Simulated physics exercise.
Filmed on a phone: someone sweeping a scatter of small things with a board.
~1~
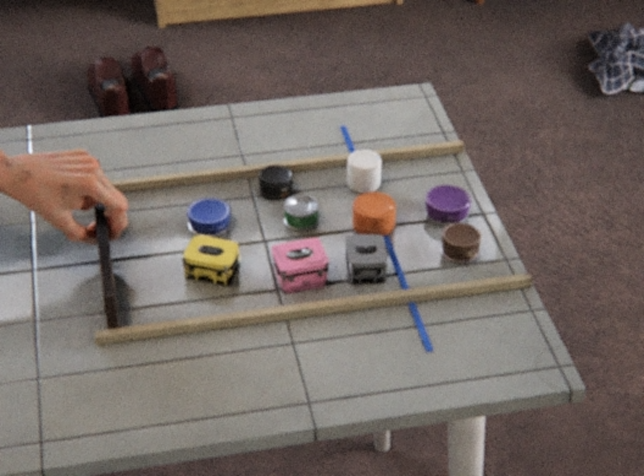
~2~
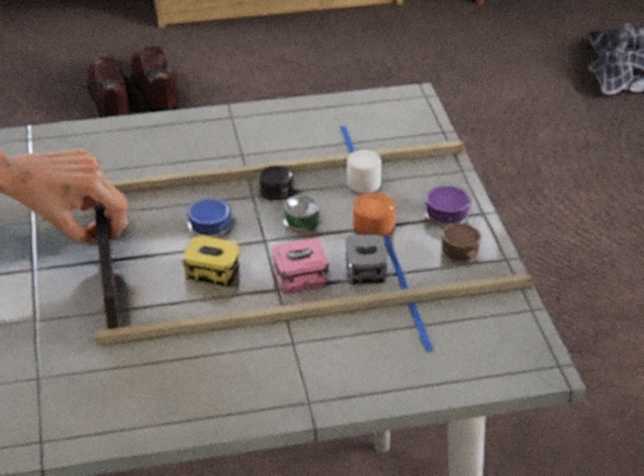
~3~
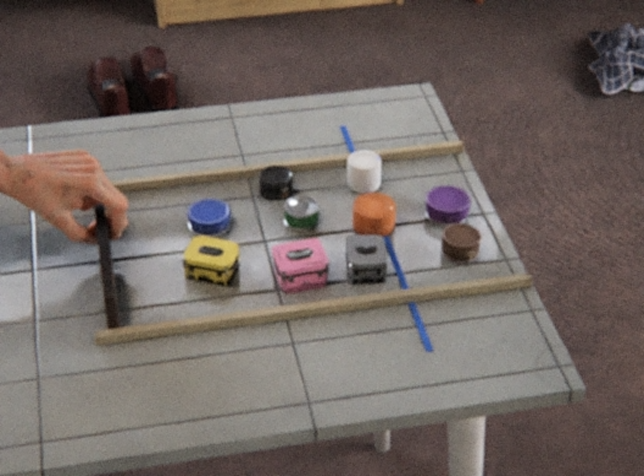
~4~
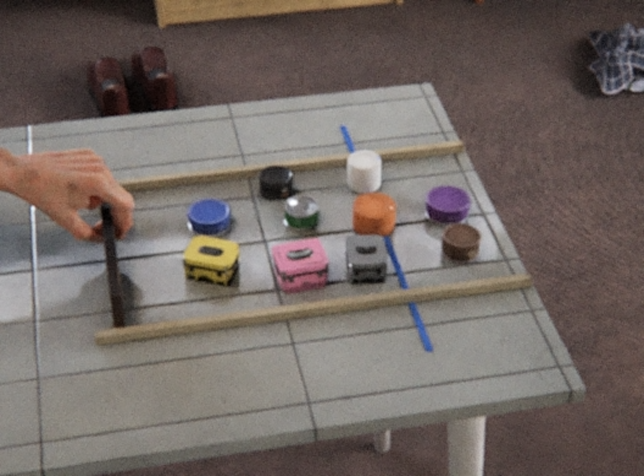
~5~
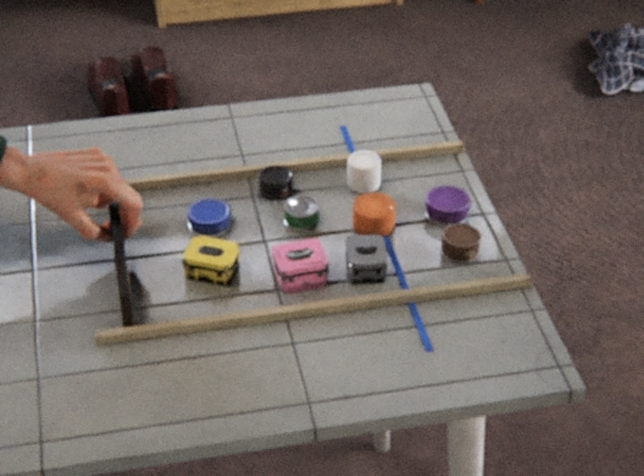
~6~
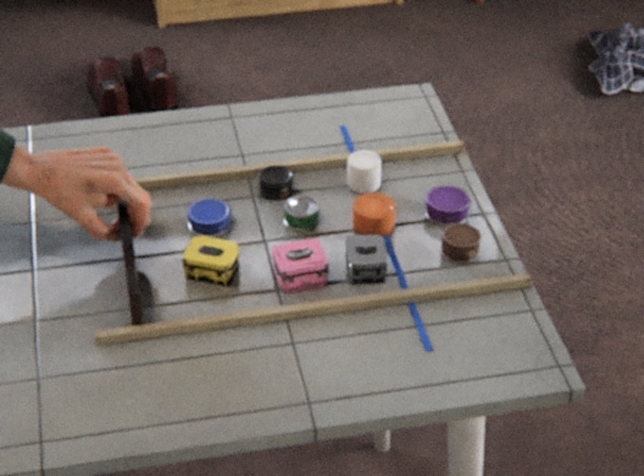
A hand holding a dark board upright, then sliding it slightly right across a table toward small colourful pots and cases.
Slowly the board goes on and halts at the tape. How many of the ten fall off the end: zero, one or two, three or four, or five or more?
The number that fall off is zero.
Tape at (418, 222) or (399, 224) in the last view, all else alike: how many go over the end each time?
Down on the floor: 2 and 0.
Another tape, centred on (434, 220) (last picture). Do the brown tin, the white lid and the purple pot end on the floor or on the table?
The brown tin goes over; the white lid stays on; the purple pot comes down.
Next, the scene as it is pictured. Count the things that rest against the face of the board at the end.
In contact: 4.
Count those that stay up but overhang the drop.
The number is 0.
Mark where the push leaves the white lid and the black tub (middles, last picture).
Near (412, 168) and (379, 170).
A little later, none off yet; purple pot at rest near (448, 206); brown tin at rest near (461, 244); white lid at rest near (364, 172).
When it is over, the number that fall off is zero.
